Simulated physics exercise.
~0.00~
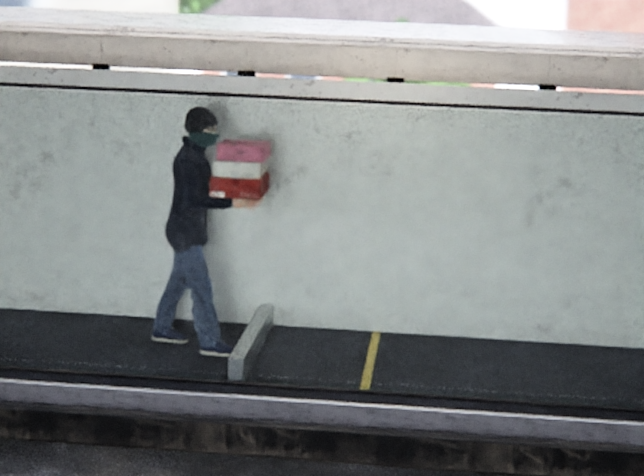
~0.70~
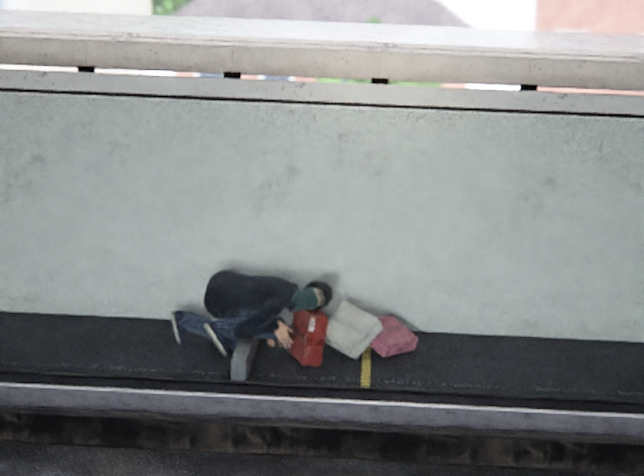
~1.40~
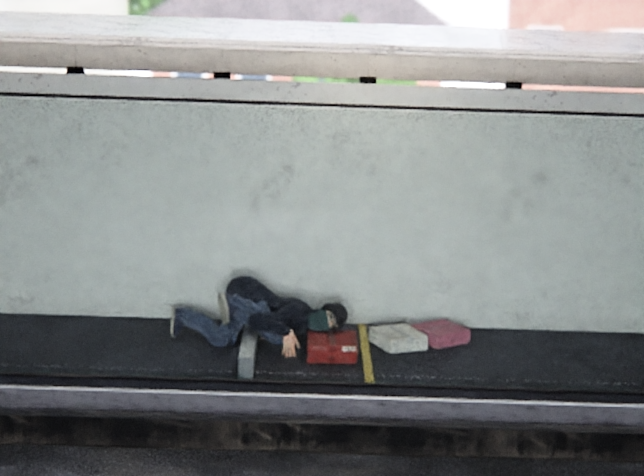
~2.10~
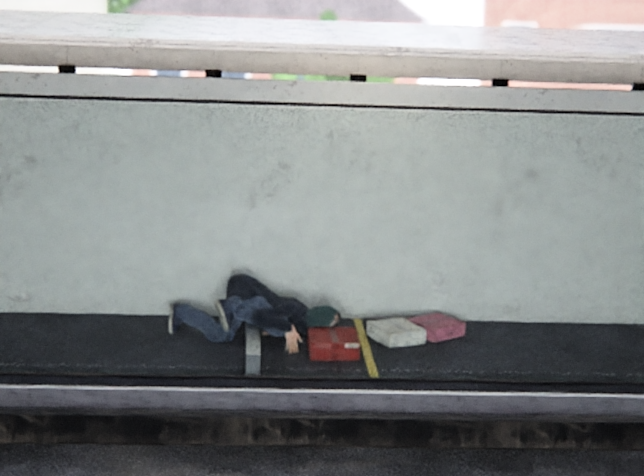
A person in a dark jacket, blue jeans, dark cap and greenish face covering topples over a low grey rail while carrying three stacked boxes. The side-on view shows a dark floor strip before a pale grey wall, with a yellow line to the right of the rail. At first the person stands left of the rail, holding pink, white and red boxes. The body then pitches forward and the boxes spill rightward. The person ends draped face down over the rail, head by the red box short of the line, while the white and pink boxes rest beyond it.
